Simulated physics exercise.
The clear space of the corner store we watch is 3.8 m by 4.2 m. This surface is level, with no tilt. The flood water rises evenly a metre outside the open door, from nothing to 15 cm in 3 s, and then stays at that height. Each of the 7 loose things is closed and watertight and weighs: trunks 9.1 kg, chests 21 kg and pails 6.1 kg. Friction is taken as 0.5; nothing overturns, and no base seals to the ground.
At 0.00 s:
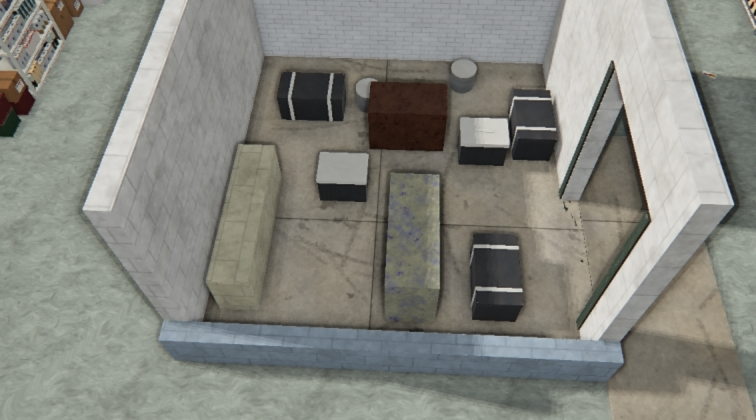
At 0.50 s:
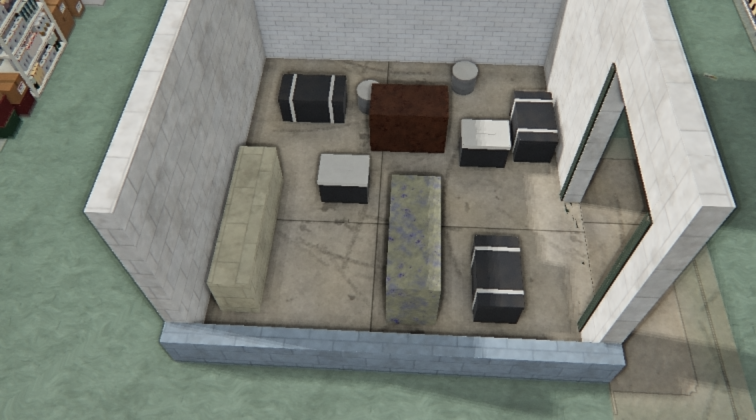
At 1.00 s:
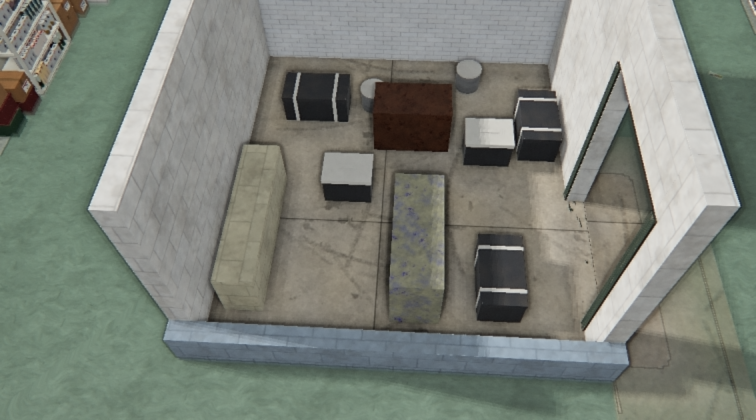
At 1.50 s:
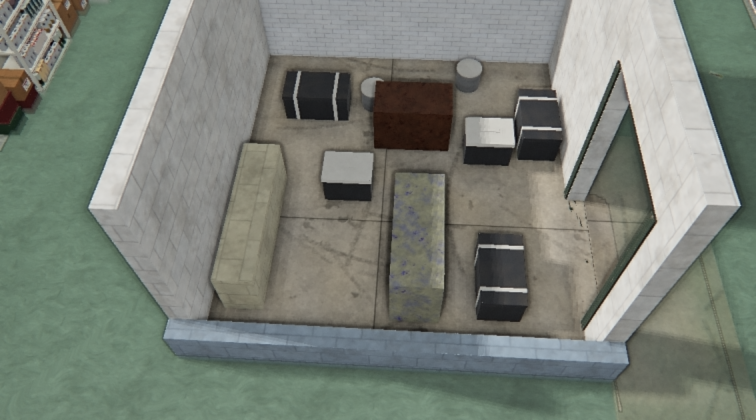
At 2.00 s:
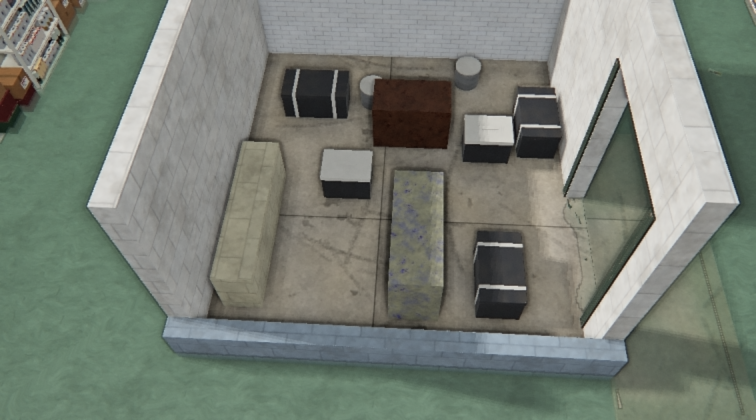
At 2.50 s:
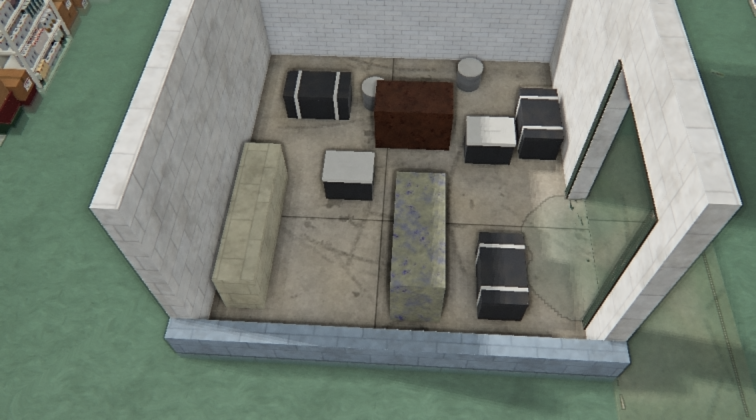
Shallow clear water creeps in through the open doorway while the chests and pails stay still.
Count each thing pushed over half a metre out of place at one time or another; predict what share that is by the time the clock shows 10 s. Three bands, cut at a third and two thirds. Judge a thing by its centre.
Band: Under one third.
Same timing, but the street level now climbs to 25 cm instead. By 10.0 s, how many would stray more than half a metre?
So the tally would be 3.
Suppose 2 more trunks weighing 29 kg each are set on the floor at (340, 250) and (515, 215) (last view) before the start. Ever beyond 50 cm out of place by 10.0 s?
Note: Item 1 below threshold; item 2 above threshold.
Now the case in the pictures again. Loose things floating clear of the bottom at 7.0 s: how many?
At that moment it comes to 1.
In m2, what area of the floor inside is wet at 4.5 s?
Near 4.0 m2 in all.
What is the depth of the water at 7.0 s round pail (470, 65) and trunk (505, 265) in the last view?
Some 1 cm at the first, some 10 cm at the second.
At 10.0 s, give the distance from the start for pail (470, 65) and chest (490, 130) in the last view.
Respectively 0 and 5 centimetres.
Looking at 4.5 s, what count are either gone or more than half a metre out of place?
Answer: 0.
After 3.5 s 0 of 7 are over 50 cm from their spots; 0 afloat.
After 4.5 s 0 of 7 are over 50 cm from their spots; 1 afloat.
After 7.0 s 1 of 7 are over 50 cm from their spots; 1 afloat.
After 10.0 s 1 of 7 are over 50 cm from their spots, and 1 have been at some point; 2 afloat.
